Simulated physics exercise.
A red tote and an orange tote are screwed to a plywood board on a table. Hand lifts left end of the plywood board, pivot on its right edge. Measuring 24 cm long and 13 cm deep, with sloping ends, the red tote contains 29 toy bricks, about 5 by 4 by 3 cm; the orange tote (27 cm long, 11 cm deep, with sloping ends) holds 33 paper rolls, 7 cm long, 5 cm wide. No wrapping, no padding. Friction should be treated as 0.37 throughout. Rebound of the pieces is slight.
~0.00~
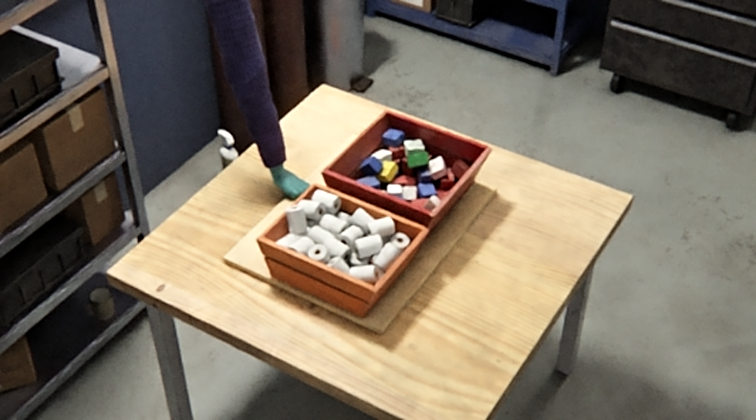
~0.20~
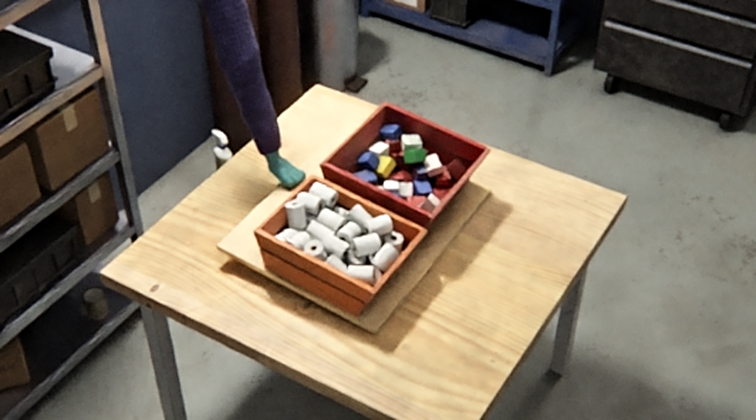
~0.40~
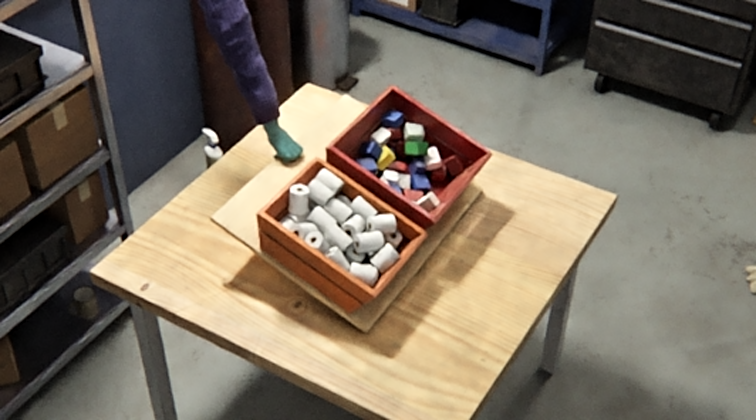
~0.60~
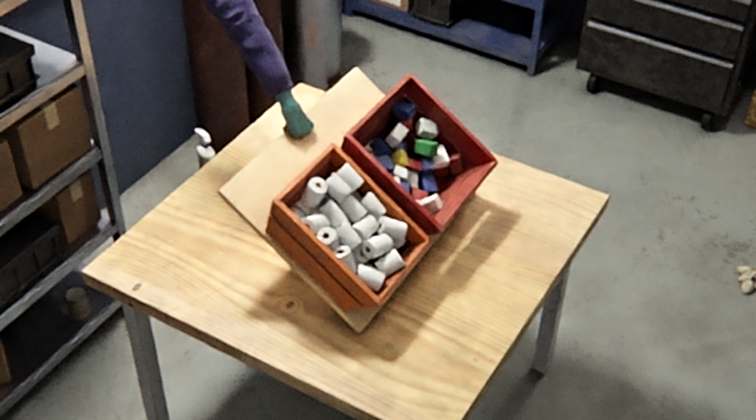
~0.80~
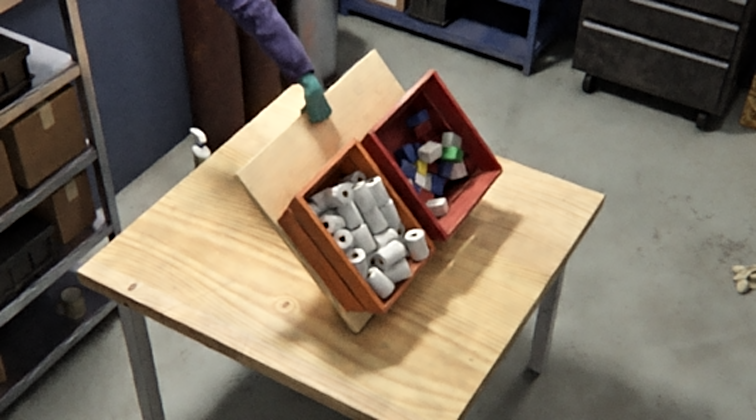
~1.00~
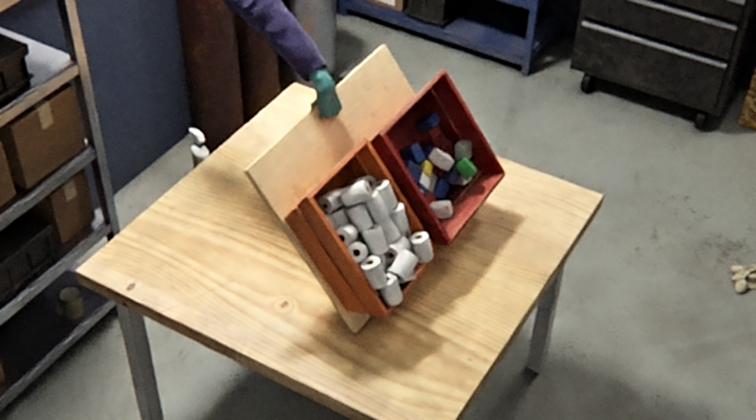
A gloved hand at the far left edge of a plywood board raises that side from the table, with a red tote of colourful blocks and an orange tote of white rolls attached. The board tilts steadily to a steep slant, and the blocks and rolls shift inside their totes.
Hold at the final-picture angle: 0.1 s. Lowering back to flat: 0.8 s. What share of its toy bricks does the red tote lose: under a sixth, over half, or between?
I expect the loss to be smaller than a sixth.
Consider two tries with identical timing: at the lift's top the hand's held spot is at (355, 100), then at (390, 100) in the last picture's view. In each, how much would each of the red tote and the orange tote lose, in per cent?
First try, then second: The red tote sheds 0 then 20 per cent, and the orange tote sheds 30 then 80 per cent.
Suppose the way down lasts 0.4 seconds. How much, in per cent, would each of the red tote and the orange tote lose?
Red tote 0, orange tote 10 per cent.
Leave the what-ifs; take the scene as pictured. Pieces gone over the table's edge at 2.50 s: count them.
I'd put the number around 2.
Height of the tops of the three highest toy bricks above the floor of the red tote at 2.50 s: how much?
Around 12 centimetres.
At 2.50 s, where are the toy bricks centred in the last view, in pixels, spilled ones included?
Middle: About (397, 192) px.
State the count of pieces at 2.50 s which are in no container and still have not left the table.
Around 4 in all.
After 1.24 s, tilt 48°; 0 of 29 out of the red tote and 1 of 33 out of the orange tote.
After 1.54 s, tilt 22°; 0 of 29 out of the red tote and 5 of 33 out of the orange tote.
After 1.96 s, tilt 0°; 0 of 29 out of the red tote and 6 of 33 out of the orange tote.
When it is over (at 2.50 s), 0 of 29 out of the red tote and 6 of 33 out of the orange tote. Asked share, 0 of 29, 0 per cent.
